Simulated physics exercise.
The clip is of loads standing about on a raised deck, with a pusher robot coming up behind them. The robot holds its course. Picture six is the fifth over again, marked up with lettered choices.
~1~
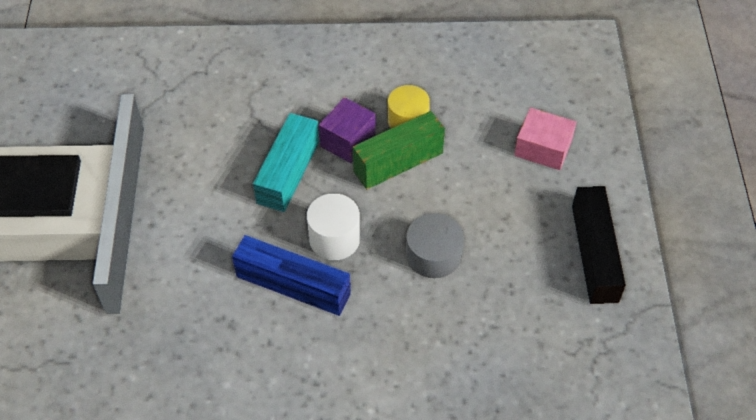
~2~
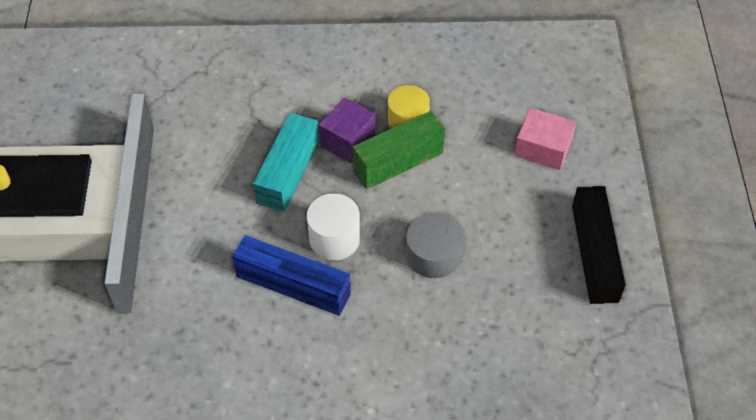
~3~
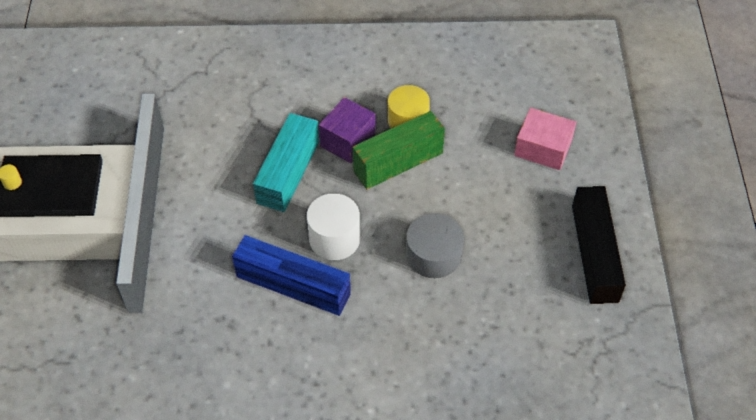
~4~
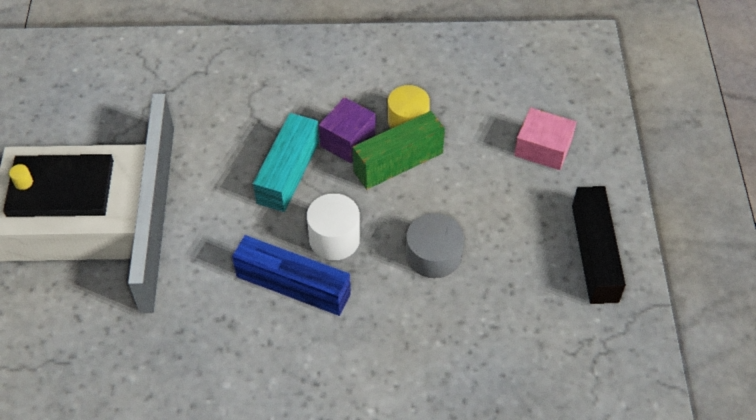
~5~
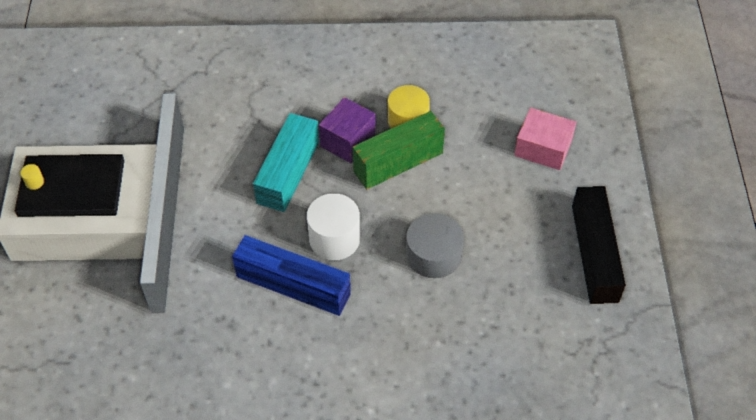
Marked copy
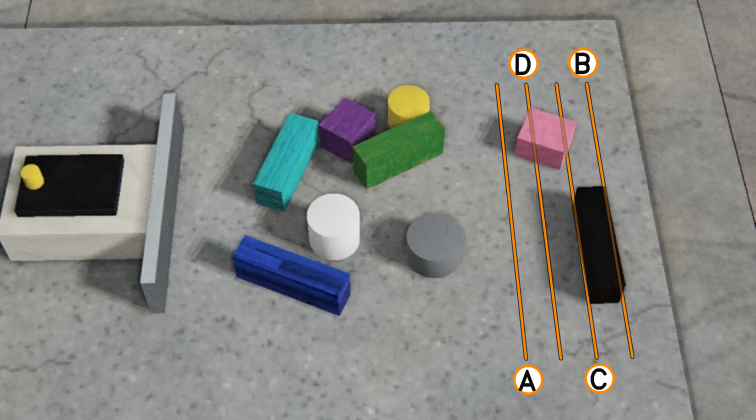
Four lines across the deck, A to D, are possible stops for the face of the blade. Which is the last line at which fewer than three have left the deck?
C is the last line within the limit.
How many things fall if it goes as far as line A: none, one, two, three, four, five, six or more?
In all, none.
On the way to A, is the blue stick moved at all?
Yes.
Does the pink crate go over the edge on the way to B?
By then, yes.
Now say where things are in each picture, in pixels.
Grey canister (434, 246); pink crate (545, 139); black stick (598, 244), in the first picture.
Robot (45, 184); green bar (399, 150), in the second picture.
Robot (55, 184); turquoise stick (287, 162), in the third picture.
Robot (67, 184); yellow canister (409, 110), in the fourth picture.
Robot (78, 184); grey canister (434, 246); pink crate (545, 139); black stick (598, 244), in the fifth picture.
On the marked copy, A at (510, 210); B at (608, 209); C at (575, 209); D at (542, 210).
With C. Early on, robot (229, 181); yellow canister (417, 107); blue stick (370, 287).
Further on, robot (380, 179); pink crate (562, 141); yellow canister (447, 88).
At the end, robot (497, 177); black stick over the edge; pink crate over the edge; two fallen.
As for the rest, A is within the limit but short; B drops four; D is within the limit but short.
